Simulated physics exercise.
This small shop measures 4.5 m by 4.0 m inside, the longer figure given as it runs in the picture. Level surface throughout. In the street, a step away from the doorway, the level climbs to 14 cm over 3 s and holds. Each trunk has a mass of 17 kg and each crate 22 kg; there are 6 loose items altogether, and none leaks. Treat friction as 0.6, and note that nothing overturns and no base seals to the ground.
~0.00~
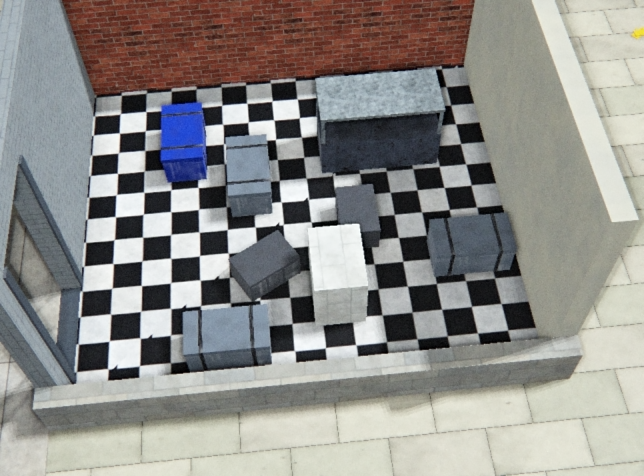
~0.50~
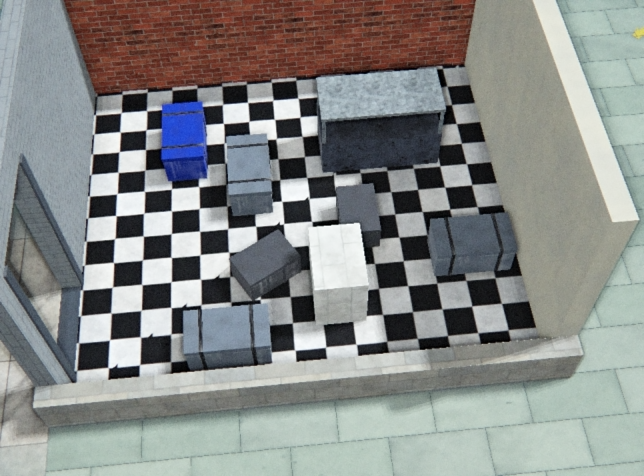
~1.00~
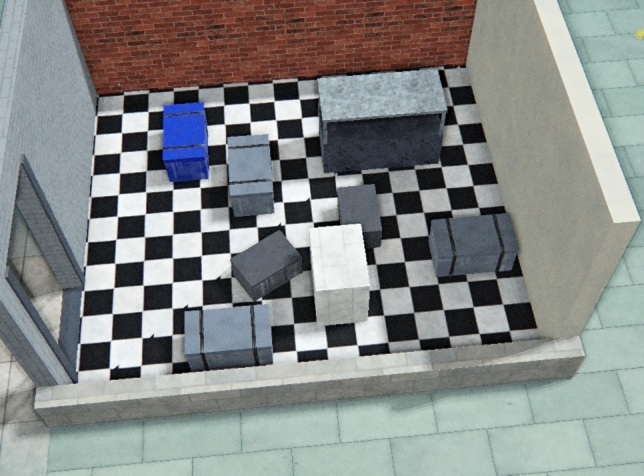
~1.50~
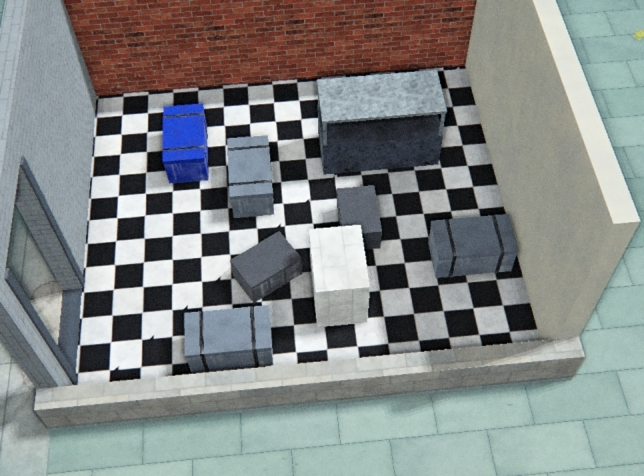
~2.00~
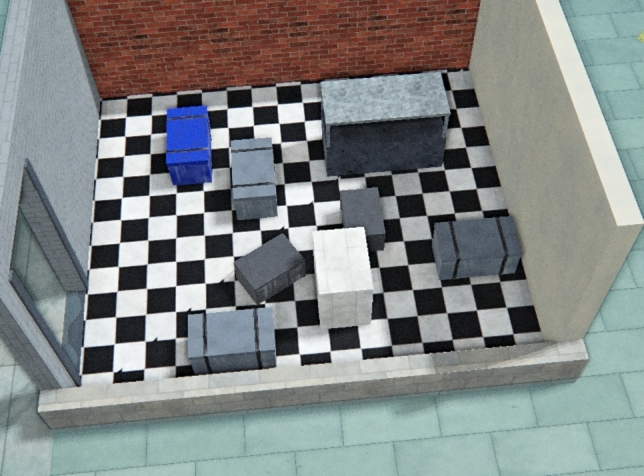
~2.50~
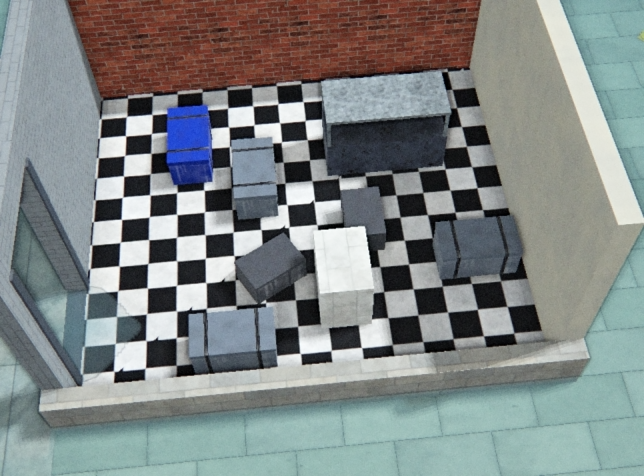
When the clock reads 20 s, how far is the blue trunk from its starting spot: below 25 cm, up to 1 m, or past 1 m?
Shifts somewhat.
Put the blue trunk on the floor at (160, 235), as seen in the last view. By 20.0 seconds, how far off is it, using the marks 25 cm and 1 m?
It creeps a little.
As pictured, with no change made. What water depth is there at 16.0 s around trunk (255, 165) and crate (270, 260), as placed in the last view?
About 7 and 7 cm.
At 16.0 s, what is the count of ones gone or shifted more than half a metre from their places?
By my reckoning, 3.
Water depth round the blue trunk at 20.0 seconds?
Somewhere close to 9 cm.
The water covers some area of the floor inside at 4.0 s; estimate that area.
Roughly 3.0 m2 of it is wet.
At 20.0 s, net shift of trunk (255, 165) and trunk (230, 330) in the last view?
One is off by 60 cm, the other by 250 cm, in the order asked.
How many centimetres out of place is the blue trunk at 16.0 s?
I'd put it at around 0 cm.
After 4.0 s the blue trunk is near (188, 133), 0.0 m from its start, aground; 0 afloat.
After 9.0 s the blue trunk is near (188, 133), 0.0 m from its start, aground; 1 afloat.
After 16.0 s the blue trunk is near (188, 133), 0.0 m from its start, aground; 3 afloat.
After 20.0 s the blue trunk is near (139, 108), 0.7 m from its start, afloat; 5 afloat.
